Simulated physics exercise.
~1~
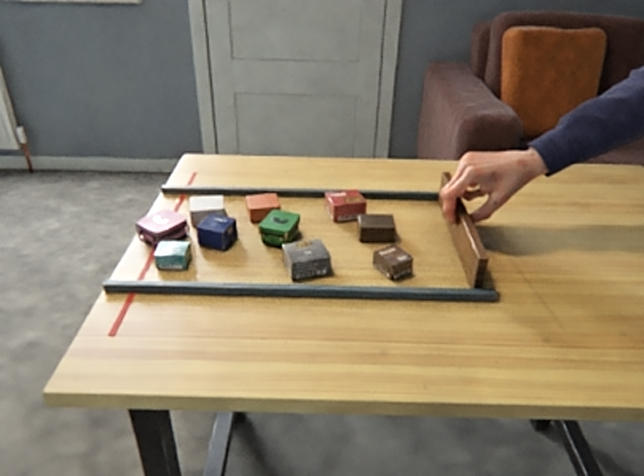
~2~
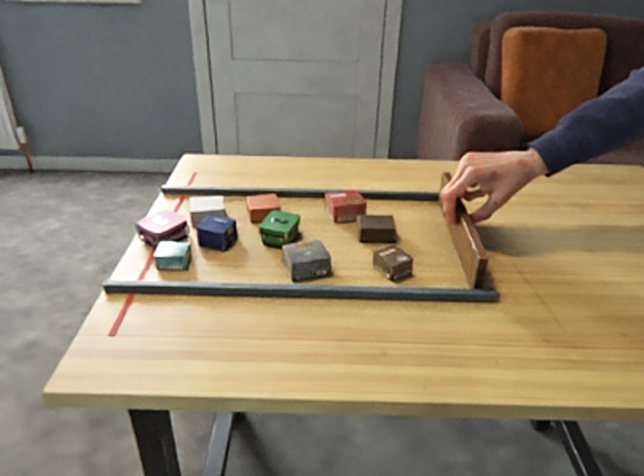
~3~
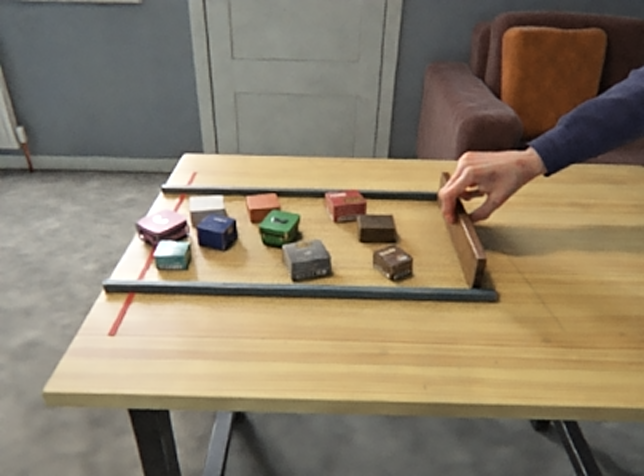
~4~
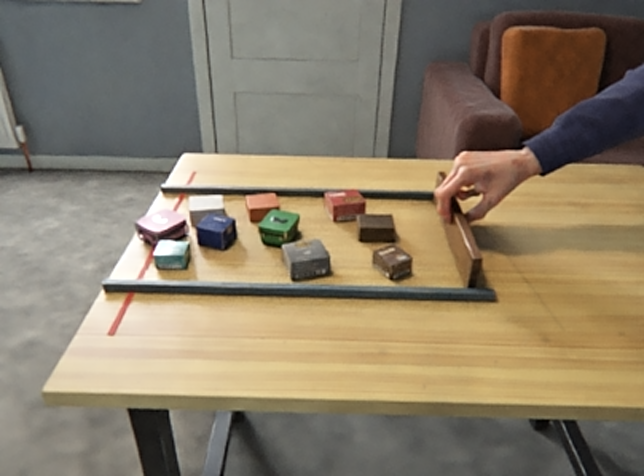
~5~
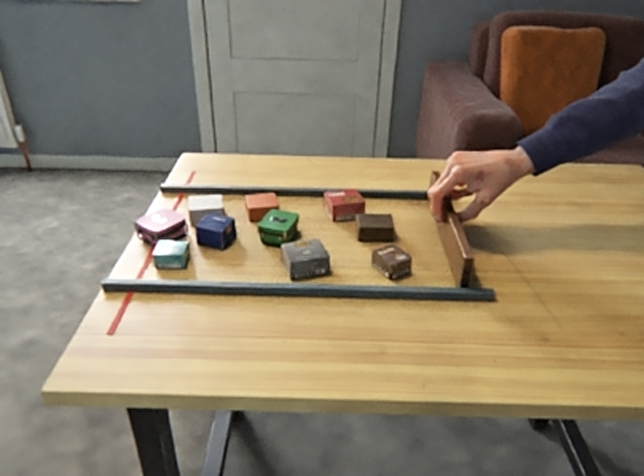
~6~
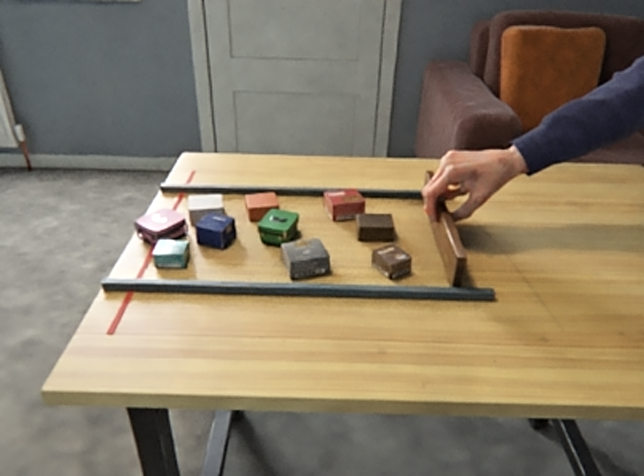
The video shows ten small, differently coloured boxes scattered between two dark rails on a wooden table, while a hand at the right holds an upright wooden board and slides it slightly to the left, the boxes staying still.
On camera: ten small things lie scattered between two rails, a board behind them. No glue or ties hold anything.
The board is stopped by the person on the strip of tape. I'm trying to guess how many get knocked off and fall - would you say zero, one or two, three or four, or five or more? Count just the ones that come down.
I would say five or more.
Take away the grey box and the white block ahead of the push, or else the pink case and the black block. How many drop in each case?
Tally of falls: 5 for the first try, 5 for the second.
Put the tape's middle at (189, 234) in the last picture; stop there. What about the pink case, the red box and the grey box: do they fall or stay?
Going in order, the pink case goes off the edge, then the red box keeps its spot, then the grey box keeps its spot.
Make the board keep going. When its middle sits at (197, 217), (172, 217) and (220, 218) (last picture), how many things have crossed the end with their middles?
The counts are 4, 7 and 2, in that order.
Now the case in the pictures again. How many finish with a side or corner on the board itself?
At rest, 3 are in contact.
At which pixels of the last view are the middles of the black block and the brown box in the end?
In order, first (146, 221), then (134, 250).
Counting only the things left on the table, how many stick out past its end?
Result: 2.
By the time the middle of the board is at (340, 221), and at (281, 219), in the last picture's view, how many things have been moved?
That makes 4 at the first spot and 9 at the second.
Soon after, none off yet; pink case at rest near (162, 228); turquoise box at rest near (172, 254); white block at rest near (206, 209).
After that, none off yet; pink case moving near (155, 228); turquoise box at rest near (172, 254); white block displaced a little near (196, 209).
And then, two off so far; pink case off the edge; turquoise box tilting a little near (107, 254); white block on its side near (127, 242).
In the end, the number that fall off is five or more; gone, grey box, green case, orange block, blue box, white block, turquoise box and pink case.
